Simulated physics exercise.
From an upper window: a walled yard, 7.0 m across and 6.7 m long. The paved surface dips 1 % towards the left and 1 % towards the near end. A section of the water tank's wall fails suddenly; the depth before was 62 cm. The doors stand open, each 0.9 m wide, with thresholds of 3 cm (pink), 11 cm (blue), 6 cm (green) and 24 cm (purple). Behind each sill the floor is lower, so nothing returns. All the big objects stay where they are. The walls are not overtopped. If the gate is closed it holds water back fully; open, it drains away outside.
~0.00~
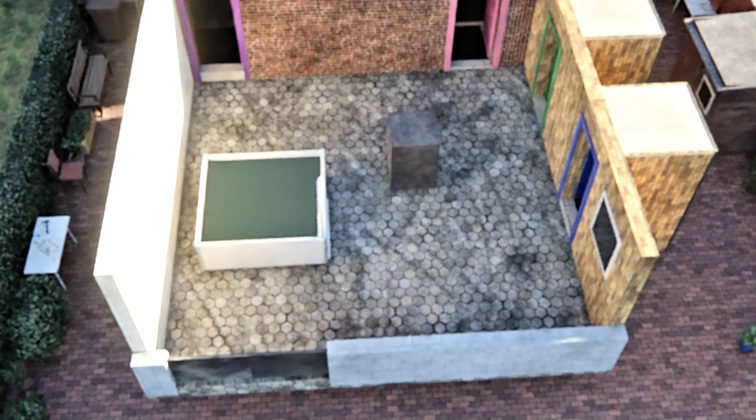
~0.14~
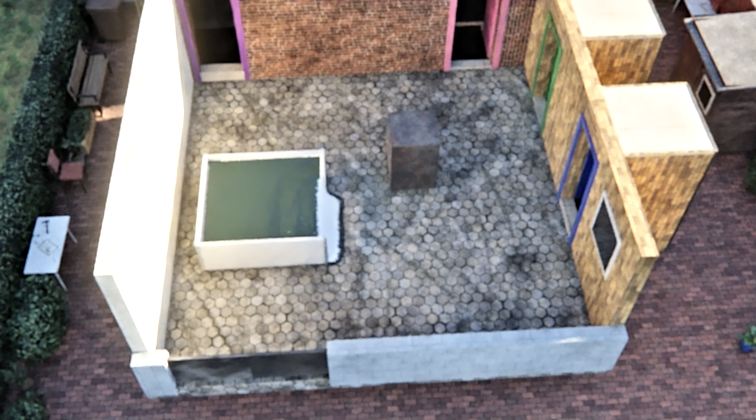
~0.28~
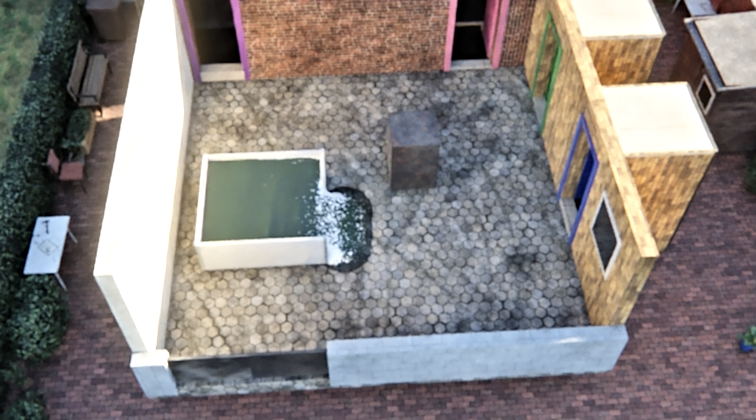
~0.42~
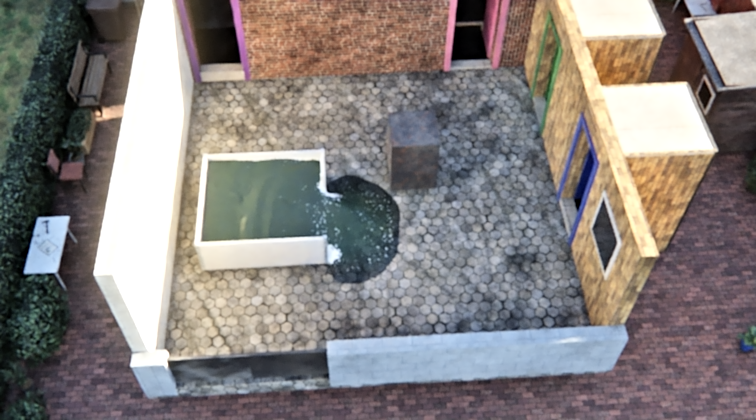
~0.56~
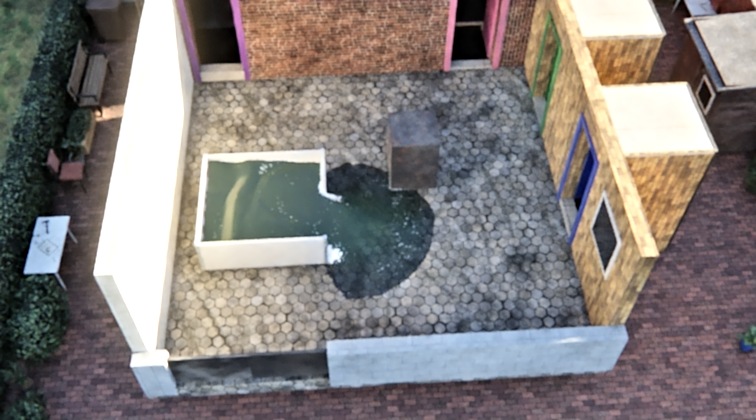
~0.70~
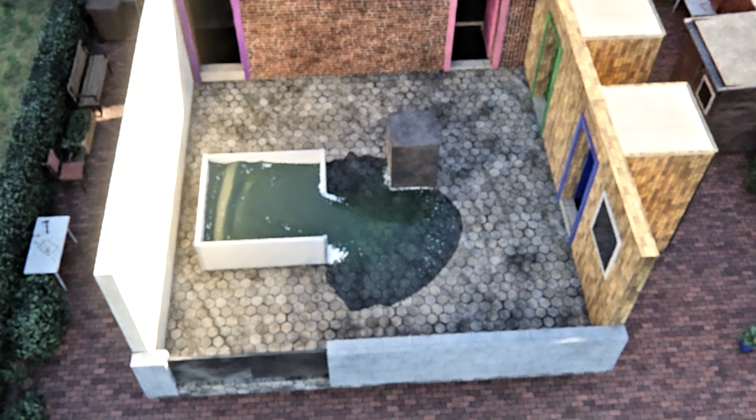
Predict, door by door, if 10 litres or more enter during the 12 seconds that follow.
Door by door: At the pink door it goes over the limit; at the blue door it passes the limit; at the green door it keeps below the limit; at the purple door it does not reach the limit.
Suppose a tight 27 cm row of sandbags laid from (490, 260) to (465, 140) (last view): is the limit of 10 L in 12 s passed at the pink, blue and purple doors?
Then: Pink past it, blue below, purple under.
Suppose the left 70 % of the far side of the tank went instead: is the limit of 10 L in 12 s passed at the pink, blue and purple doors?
Then: Pink past it, blue below, purple over.
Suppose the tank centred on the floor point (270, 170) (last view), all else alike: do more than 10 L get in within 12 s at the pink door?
Then: Pink above.
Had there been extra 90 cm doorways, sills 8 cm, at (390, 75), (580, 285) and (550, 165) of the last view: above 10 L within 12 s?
In that order: Below, past it, over.
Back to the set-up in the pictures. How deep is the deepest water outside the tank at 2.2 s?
Up to some 26 cm.
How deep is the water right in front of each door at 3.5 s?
In cm: Pink 0, blue 20, green 5, purple 0.
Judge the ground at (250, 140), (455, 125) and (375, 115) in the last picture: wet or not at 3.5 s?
In that order: Not reached, not reached, under water.
After 1.4 s water covers 30 % of the floor and is deepest (33 cm) near (330, 243); pink door not reached, blue door 14 cm at the sill, 0 L in, green door not reached, purple door not reached.
After 2.2 s water covers 40 % of the floor and is deepest (26 cm) near (330, 243); pink door not reached, blue door 24 cm at the sill, 28 L in, green door not reached, purple door not reached.
After 3.5 s water covers 50 % of the floor and is deepest (26 cm) near (563, 320); pink door not reached, blue door 20 cm at the sill, 103 L in, green door 5 cm at the sill, 0 L in, purple door not reached.
After 7.0 s water covers 75 % of the floor and is deepest (14 cm) near (162, 374); pink door 5 cm at the sill, 16 L in, blue door 7 cm at the sill, 131 L in, green door 4 cm at the sill, 0 L in, purple door 1 cm at the sill, 0 L in.
After 12.0 s water covers 100 % of the floor and is deepest (14 cm) near (162, 374); pink door 3 cm at the sill, 47 L in, blue door 3 cm at the sill, 131 L in, green door 3 cm at the sill, 0 L in, purple door 3 cm at the sill, 0 L in.
